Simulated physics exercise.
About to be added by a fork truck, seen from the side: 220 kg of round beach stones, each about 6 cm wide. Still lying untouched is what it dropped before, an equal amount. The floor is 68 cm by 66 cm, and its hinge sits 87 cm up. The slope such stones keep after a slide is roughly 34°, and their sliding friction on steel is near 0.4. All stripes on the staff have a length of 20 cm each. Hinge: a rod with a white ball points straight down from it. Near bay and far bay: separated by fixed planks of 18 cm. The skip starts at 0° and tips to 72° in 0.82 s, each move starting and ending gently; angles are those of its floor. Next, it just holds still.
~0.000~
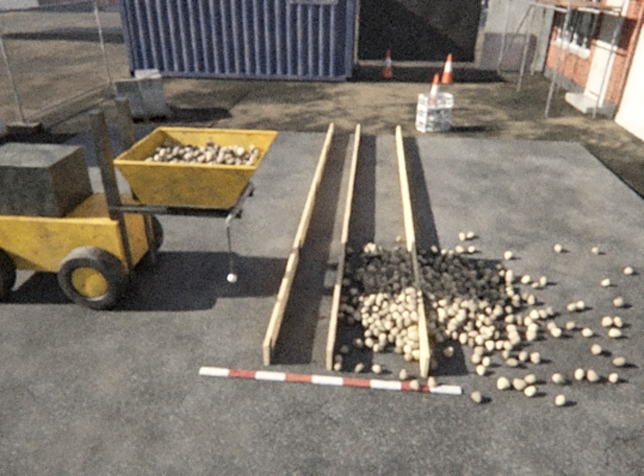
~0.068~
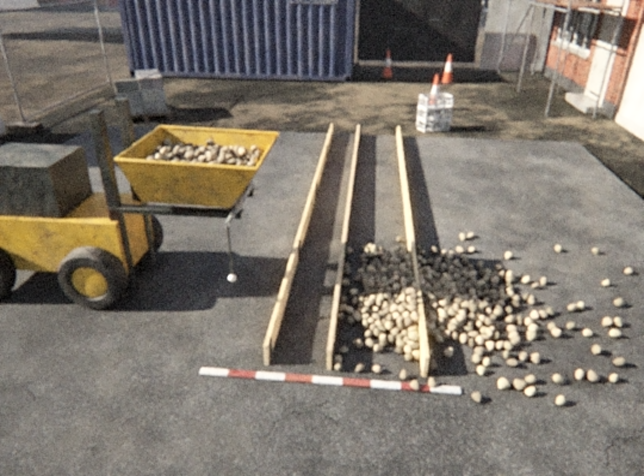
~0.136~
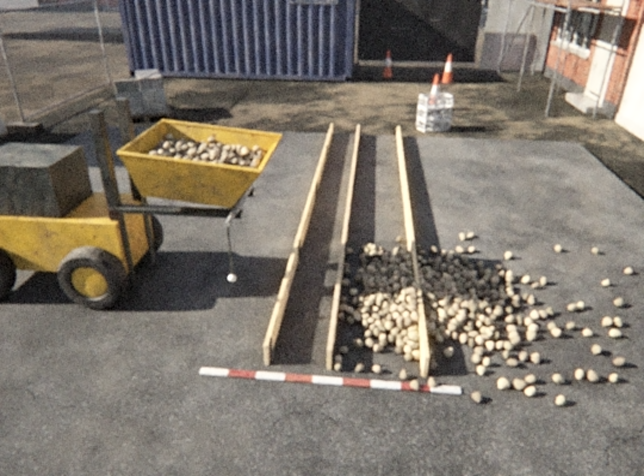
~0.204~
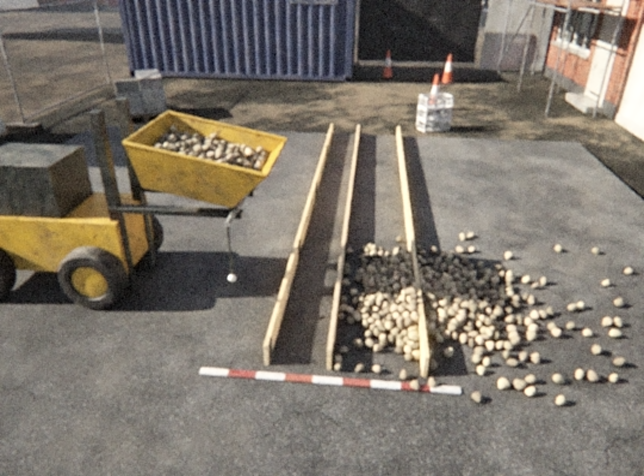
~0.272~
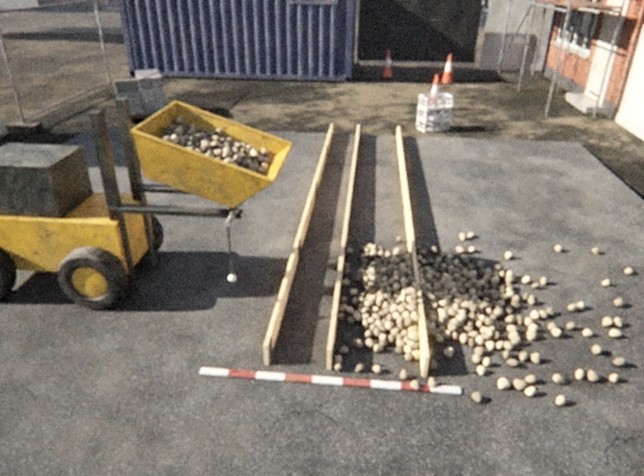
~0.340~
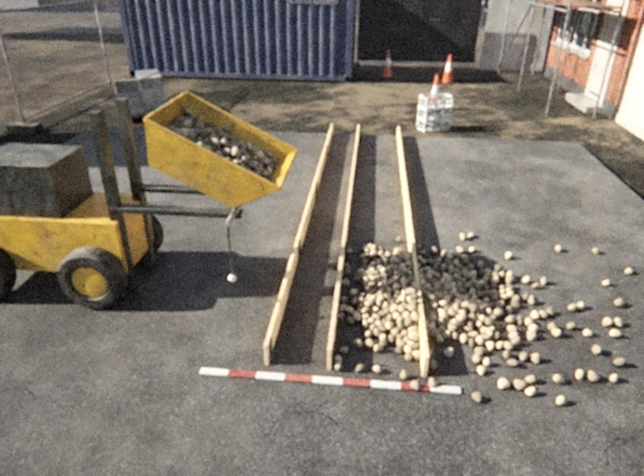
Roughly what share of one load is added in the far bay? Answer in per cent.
I would say 68 per cent.
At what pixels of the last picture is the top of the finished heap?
Look near (357, 273).
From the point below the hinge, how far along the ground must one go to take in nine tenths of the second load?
That's roughly 130 cm.
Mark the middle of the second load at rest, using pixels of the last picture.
I'd point to about (354, 287).
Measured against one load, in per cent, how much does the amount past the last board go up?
That comes to about 0 % of a load.
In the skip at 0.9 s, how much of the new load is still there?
About 85 percent.
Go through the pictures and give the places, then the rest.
In the first frame, lip at (256, 168), floor tilted 0°, highest stones at (196, 153). The earlier load is highest near (412, 293), 18 cm above ground level, 48 % in the far bay, 52 % past the last board.
In the second frame, the skip is at 1°, its lip at (257, 169); the top of the load is at (190, 153); the stones move at 0.3 m/s on average.
In the third frame, lip at (261, 172), floor tilted 5°, highest stones at (180, 146); the stones move at 0.5 m/s on average.
In the fourth frame, the skip is at 11°, its lip at (267, 176); the top of the load is at (175, 139); the stones move at 0.7 m/s on average.
In the fifth frame, lip at (273, 182), floor tilted 19°, highest stones at (179, 130); the stones move at 0.9 m/s on average.
In the sixth frame, lip at (280, 189), floor tilted 27°, highest stones at (187, 121); the stones move at 1.0 m/s on average.
After 0.6 s the floor is at 61°; in per cent of one load, 100 in the skip, 48 in the far bay, 52 past the last board; the foremost stones are at (605, 289).
After 0.9 s the floor is at 72°; in per cent of one load, 83 in the skip, 16 in the near bay, 49 in the far bay, 52 past the last board; the foremost stones are at (605, 289).
After 1.3 s the floor is at 72°; in per cent of one load, 30 in the skip, 22 in the near bay, 96 in the far bay, 52 past the last board; the foremost stones are at (605, 289).
After 3.6 s the floor is at 72°; in per cent of one load, 0 in the skip, 30 in the near bay, 116 in the far bay, 54 past the last board; the foremost stones are at (605, 289). Net gain in the far bay, 68.
